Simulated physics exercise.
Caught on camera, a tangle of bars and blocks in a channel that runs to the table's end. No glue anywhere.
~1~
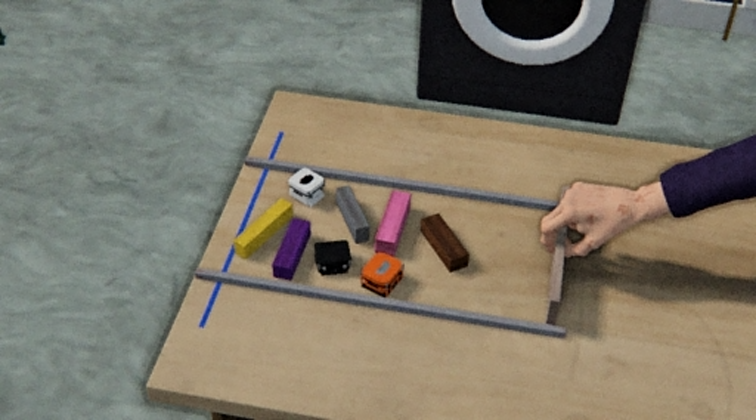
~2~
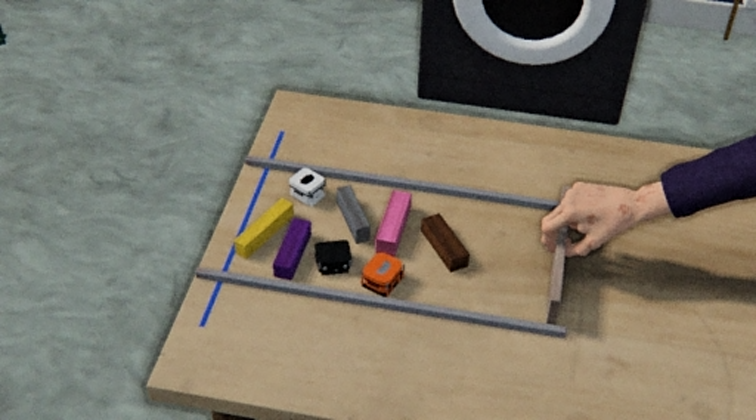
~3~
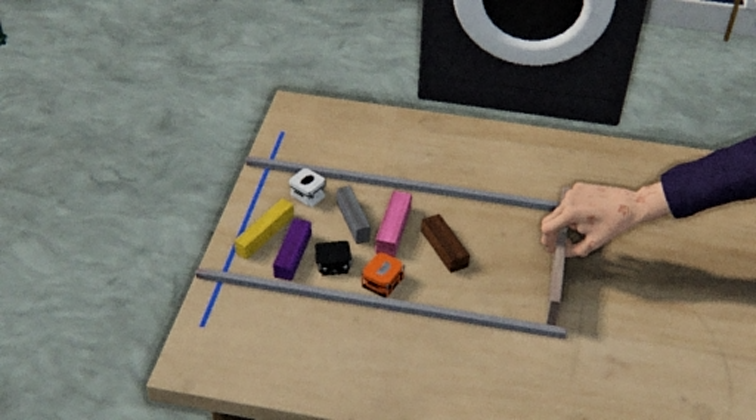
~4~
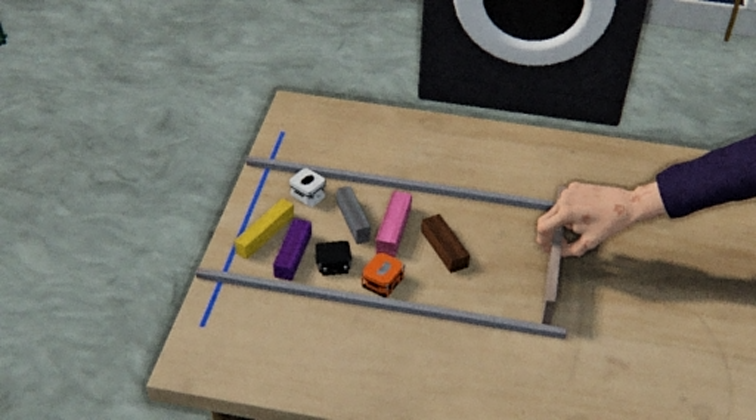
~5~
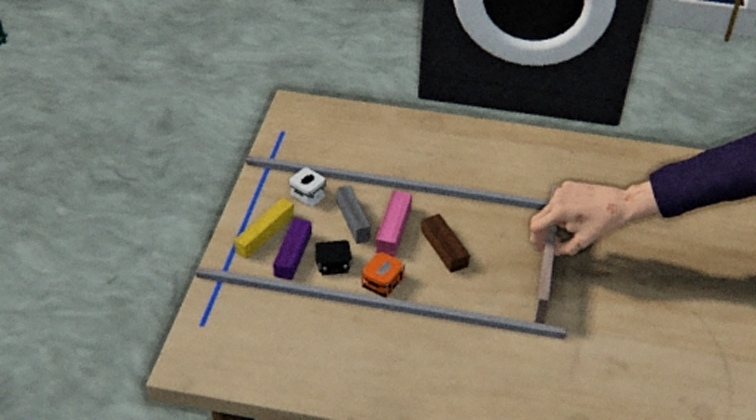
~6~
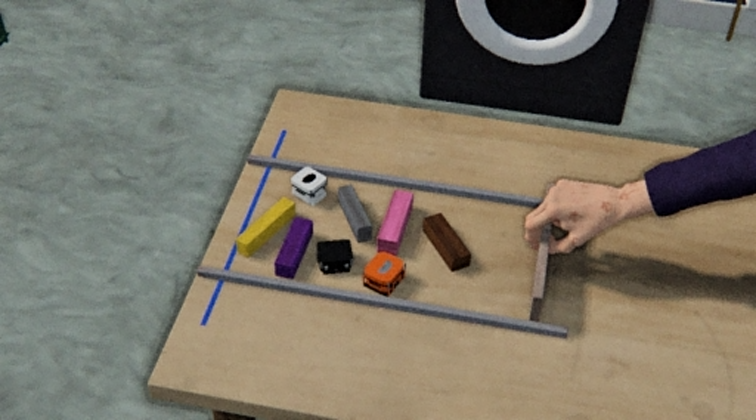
A hand in a dark purple sleeve holds an upright board at the right end of a channel between two grey rails on a wooden table, seen from above at an angle. Yellow, purple, grey, pink and brown bars lie scattered with white, black and orange cases, near a blue tape line at left. The hand slides the board slightly left, touching none of them, while the view barely shifts.
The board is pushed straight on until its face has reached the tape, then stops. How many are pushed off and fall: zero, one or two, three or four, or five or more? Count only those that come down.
In the end the number that fall off is five or more.
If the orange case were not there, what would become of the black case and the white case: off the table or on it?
The black case holds on, the white case drops off.
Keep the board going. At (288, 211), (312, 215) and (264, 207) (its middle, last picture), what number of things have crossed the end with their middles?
The counts: 3, 0 and 5.
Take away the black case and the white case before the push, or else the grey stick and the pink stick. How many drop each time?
The counts: 4 and 3.
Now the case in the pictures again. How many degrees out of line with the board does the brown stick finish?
Near 0 degrees.
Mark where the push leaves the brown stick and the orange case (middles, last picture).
About (240, 207), and the other about (217, 250).
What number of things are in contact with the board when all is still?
That makes 2.
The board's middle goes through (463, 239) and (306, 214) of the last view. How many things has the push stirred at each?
By then 1, and 8.
Soon after, none off yet; yellow bar at rest near (266, 227); white case at rest near (309, 187); purple stick at rest near (294, 247).
Then, none off yet; yellow bar moved a little near (254, 222); white case moved about its own width near (284, 182); purple stick moved a little near (262, 240).
At rest, the number that fall off is five or more; fallen, pink stick, grey stick, black case, purple stick, white case and yellow bar.
